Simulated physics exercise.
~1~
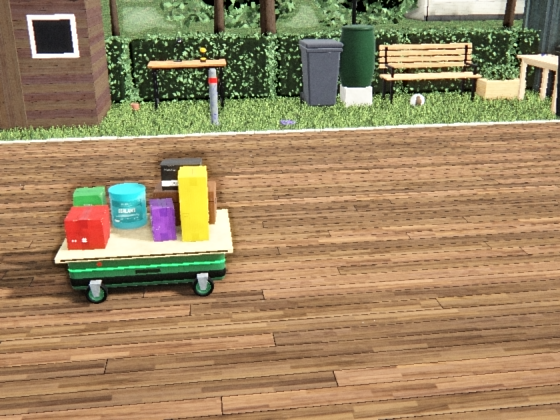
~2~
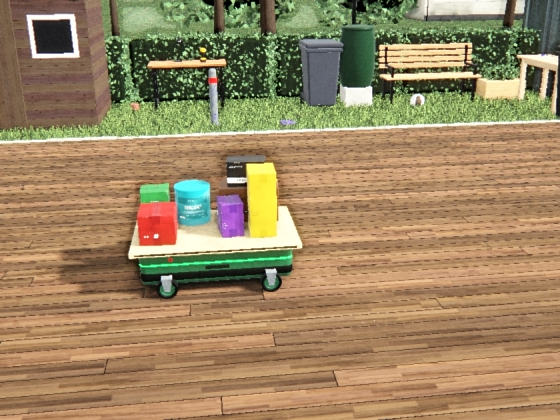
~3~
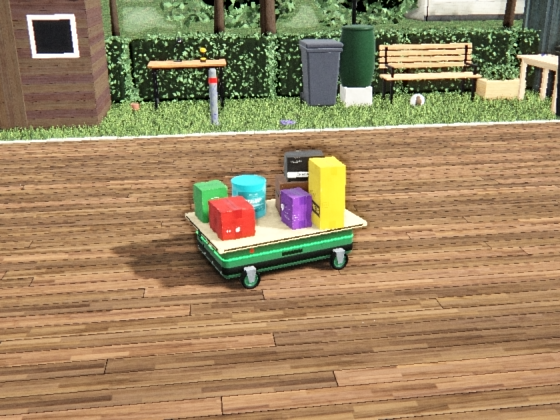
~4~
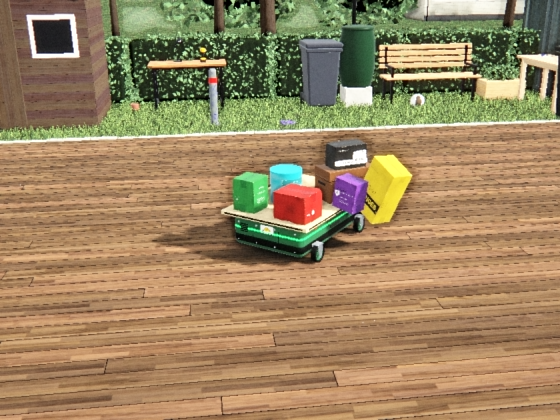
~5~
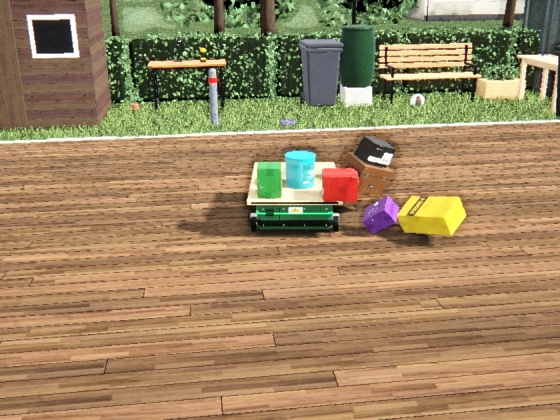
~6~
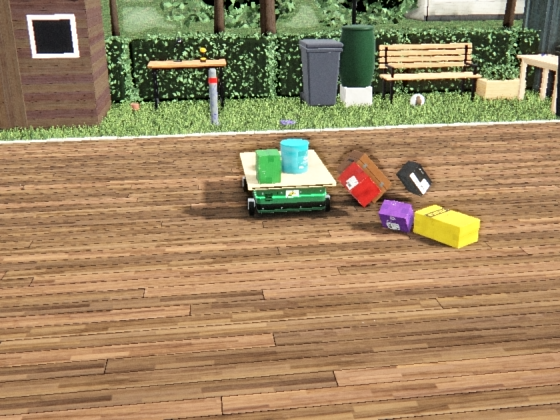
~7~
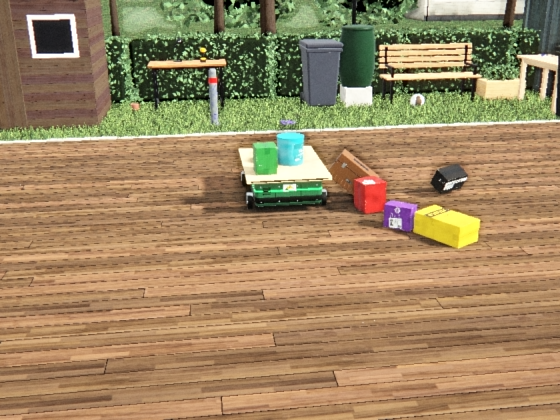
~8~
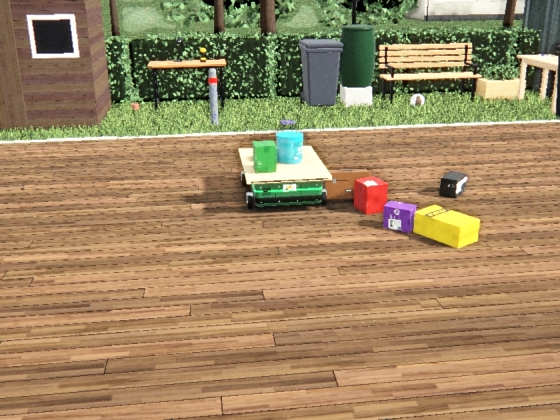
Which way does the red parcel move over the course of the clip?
The red parcel moves to the right, first riding on the cart and then tumbling off its right side onto the wooden floor.
A green cart with a pale flat deck rolls right across a wooden floor, seen from slightly above, with grass, a hedge, bins and a bench behind. It carries a red parcel and a green box at the left, a turquoise pail near the middle, and purple, yellow, black and brown items toward the right. As the cart curves away from the viewer, the tall yellow box tips off the right side, followed by the purple, black and brown items. The red parcel tumbles off next. The cart stops with only the green box and turquoise pail aboard, the others scattered to its right.
